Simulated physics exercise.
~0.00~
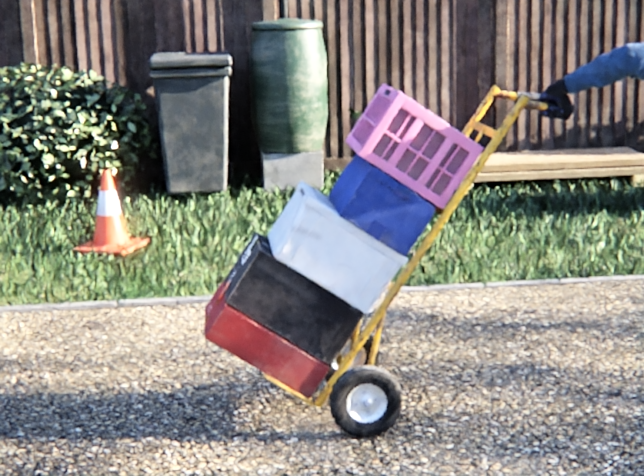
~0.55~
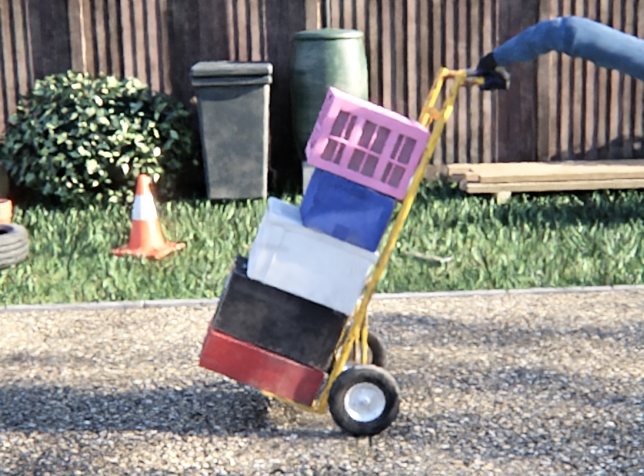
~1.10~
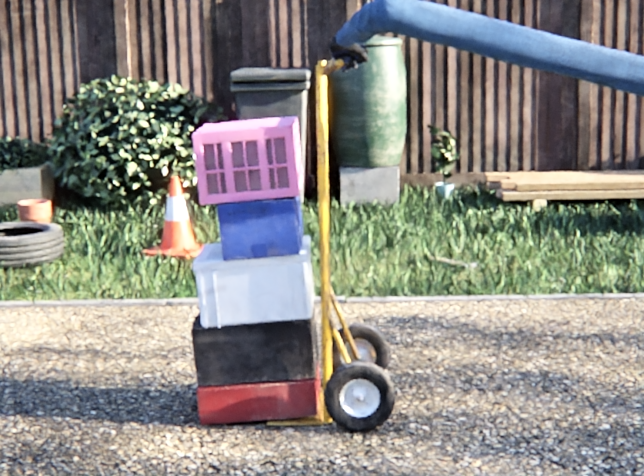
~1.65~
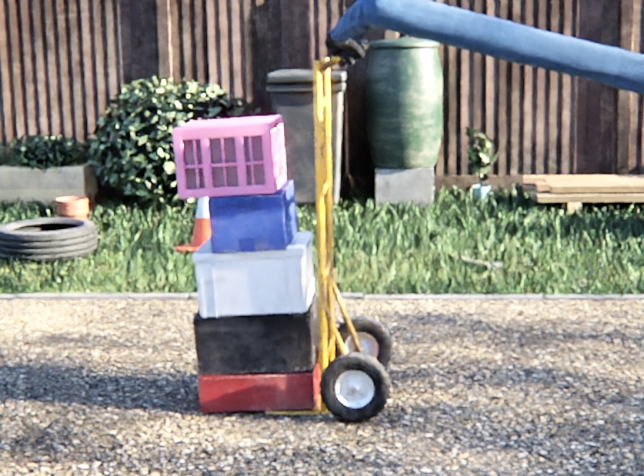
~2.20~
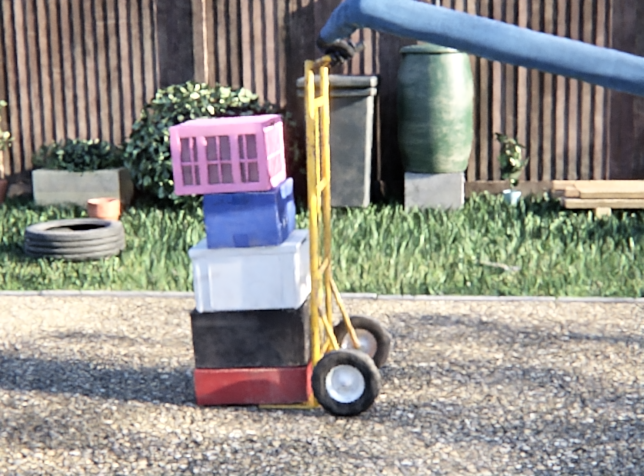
On a gravel drive, a gloved hand swings a tilted yellow hand truck upright, the top pink crate shifting outward, boxes staying stacked.
